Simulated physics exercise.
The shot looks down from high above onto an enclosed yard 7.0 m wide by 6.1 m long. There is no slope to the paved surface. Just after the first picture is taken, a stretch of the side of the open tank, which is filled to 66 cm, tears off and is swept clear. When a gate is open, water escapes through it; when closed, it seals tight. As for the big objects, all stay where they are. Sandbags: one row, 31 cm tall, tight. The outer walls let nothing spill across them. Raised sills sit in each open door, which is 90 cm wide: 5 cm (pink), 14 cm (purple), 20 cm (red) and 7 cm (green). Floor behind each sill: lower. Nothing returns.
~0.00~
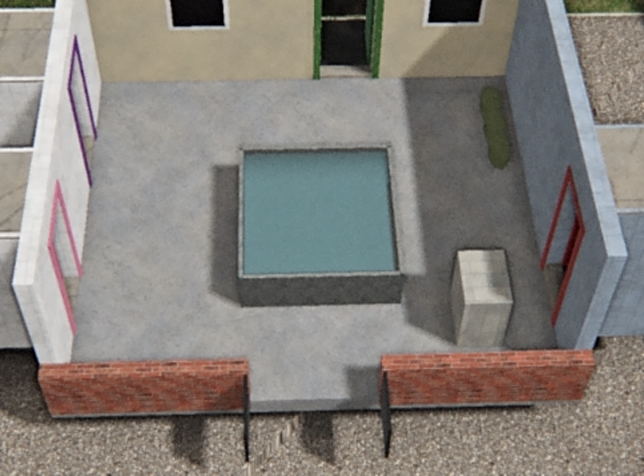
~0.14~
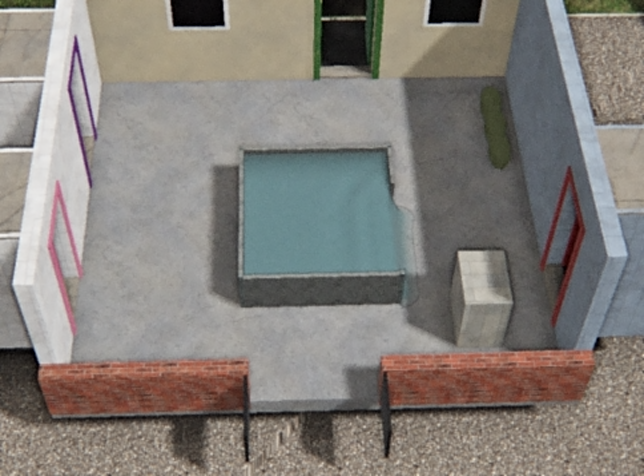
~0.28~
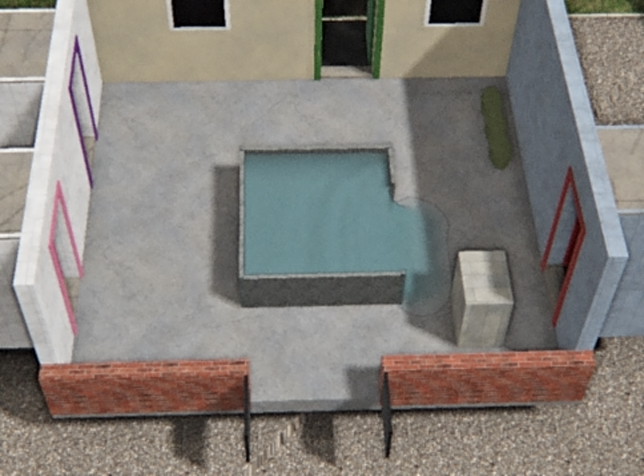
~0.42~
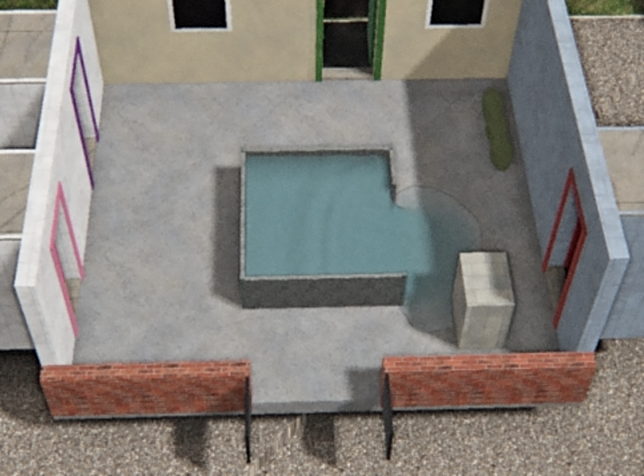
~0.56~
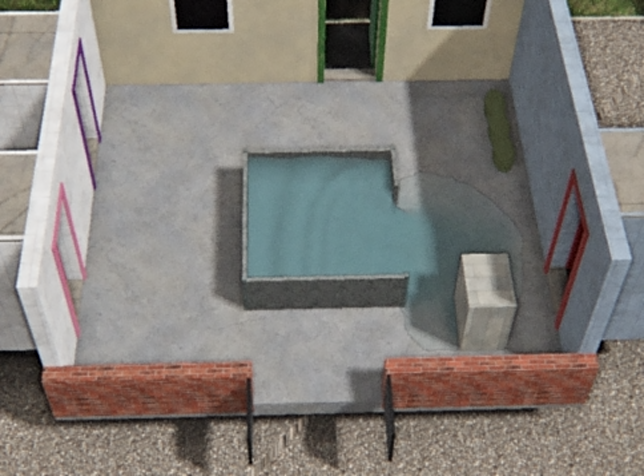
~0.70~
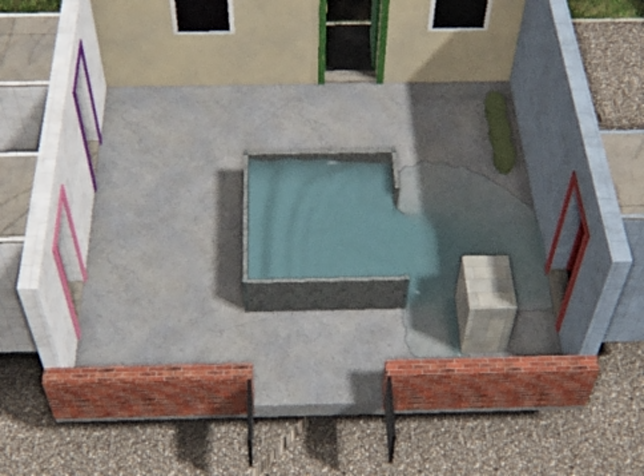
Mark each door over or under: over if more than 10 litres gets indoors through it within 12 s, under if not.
Pink door: Over, purple door: Under, red door: Over, green door: Over.
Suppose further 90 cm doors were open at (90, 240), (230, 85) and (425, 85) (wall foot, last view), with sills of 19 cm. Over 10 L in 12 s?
Per doorway, in order: Insufficient / insufficient / insufficient.
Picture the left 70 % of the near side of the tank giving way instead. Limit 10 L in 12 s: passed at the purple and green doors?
At purple the amount is beneath the mark, while at green it is beneath the mark.
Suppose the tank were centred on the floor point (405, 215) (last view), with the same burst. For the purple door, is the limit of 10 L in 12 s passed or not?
Lab note: Purple door limit not exceeded.
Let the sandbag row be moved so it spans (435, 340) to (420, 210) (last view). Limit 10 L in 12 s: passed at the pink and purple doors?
Checking the limit, pink is fine, purple is fine.
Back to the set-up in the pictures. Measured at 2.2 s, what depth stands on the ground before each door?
Door by door, in cm: Pink reads 0, purple reads 0, red reads 39, green reads 0.
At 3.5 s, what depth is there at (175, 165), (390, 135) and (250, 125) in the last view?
First spot near 0 cm, second near 3 cm, third near 0 cm.
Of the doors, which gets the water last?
Last comes the purple one.
After 1.4 s water covers 20 % of the floor and is deepest (45 cm) near (539, 280); pink door not reached, purple door not reached, red door 39 cm at the sill, 36 L in, green door not reached.
After 2.2 s water covers 30 % of the floor and is deepest (44 cm) near (537, 270); pink door not reached, purple door not reached, red door 39 cm at the sill, 142 L in, green door not reached.
After 3.5 s water covers 50 % of the floor and is deepest (34 cm) near (502, 87); pink door not reached, purple door not reached, red door 28 cm at the sill, 242 L in, green door 8 cm at the sill, 0 L in.
After 7.0 s water covers 90 % of the floor and is deepest (17 cm) near (502, 87); pink door 10 cm at the sill, 26 L in, purple door 11 cm at the sill, 0 L in, red door 14 cm at the sill, 263 L in, green door 9 cm at the sill, 31 L in.
After 12.0 s water covers 95 % of the floor and is deepest (14 cm) near (202, 391); pink door 10 cm at the sill, 94 L in, purple door 11 cm at the sill, 0 L in, red door 7 cm at the sill, 264 L in, green door 7 cm at the sill, 44 L in.
